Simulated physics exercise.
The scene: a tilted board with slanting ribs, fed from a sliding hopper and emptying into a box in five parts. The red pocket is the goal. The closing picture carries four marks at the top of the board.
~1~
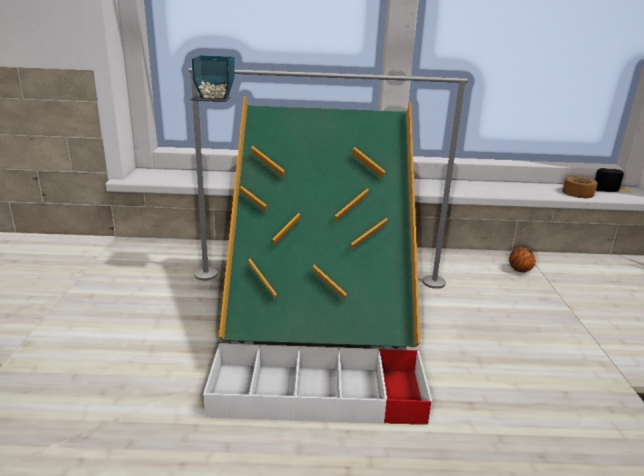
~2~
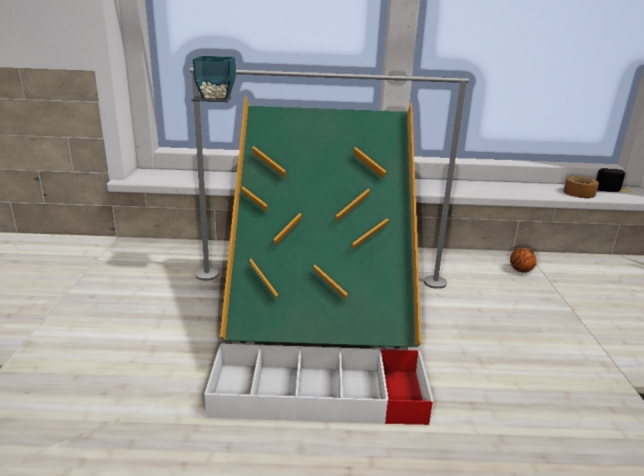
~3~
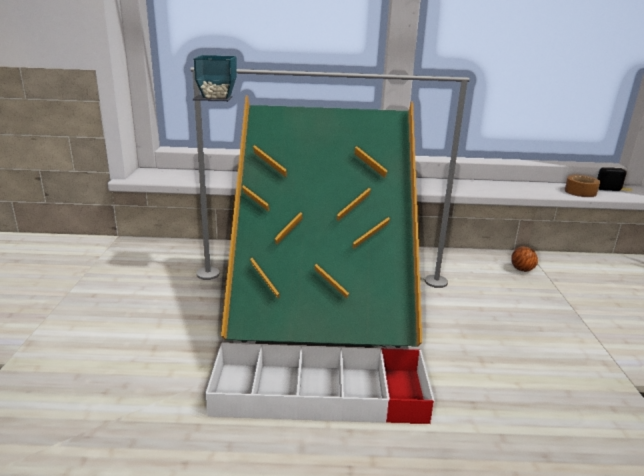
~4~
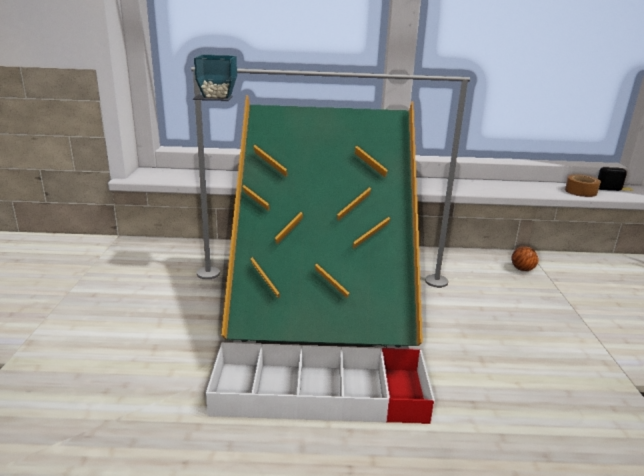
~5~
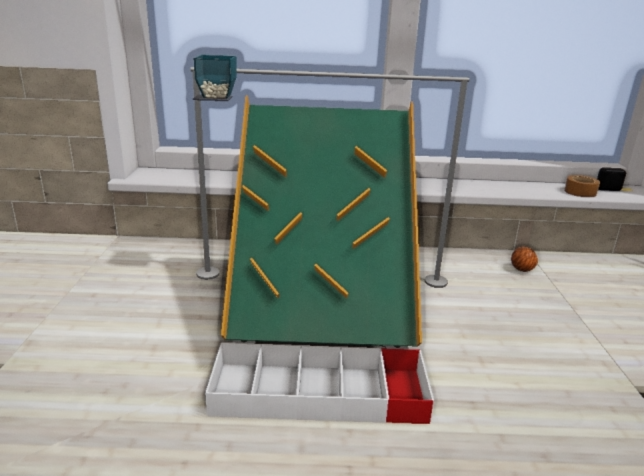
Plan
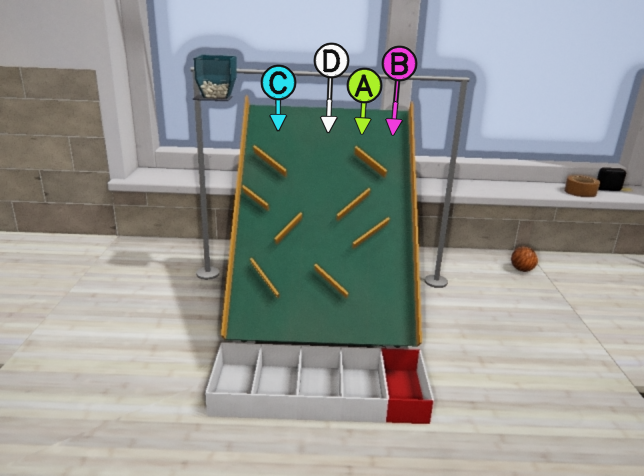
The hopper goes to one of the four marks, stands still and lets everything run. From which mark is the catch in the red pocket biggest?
B is best.
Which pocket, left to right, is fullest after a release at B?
The fifth from the left.
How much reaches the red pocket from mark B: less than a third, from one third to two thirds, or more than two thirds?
Mark B gives more than two thirds.
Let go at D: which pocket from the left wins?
It is the second one.
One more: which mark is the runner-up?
It is A.
On the marked copy, mark A meets the board at (362, 127); mark B meets the board at (393, 129); mark C meets the board at (278, 124); mark D meets the board at (328, 126).
For mark A, about two thirds in the red pocket, about a quarter in other pockets, a small part outside the box.
For mark B, nearly all in the red pocket, a small part outside the box.
For mark C, about a third in the red pocket, about half in other pockets, a small part held on the board.
For mark D, a small part in the red pocket, most in other pockets.
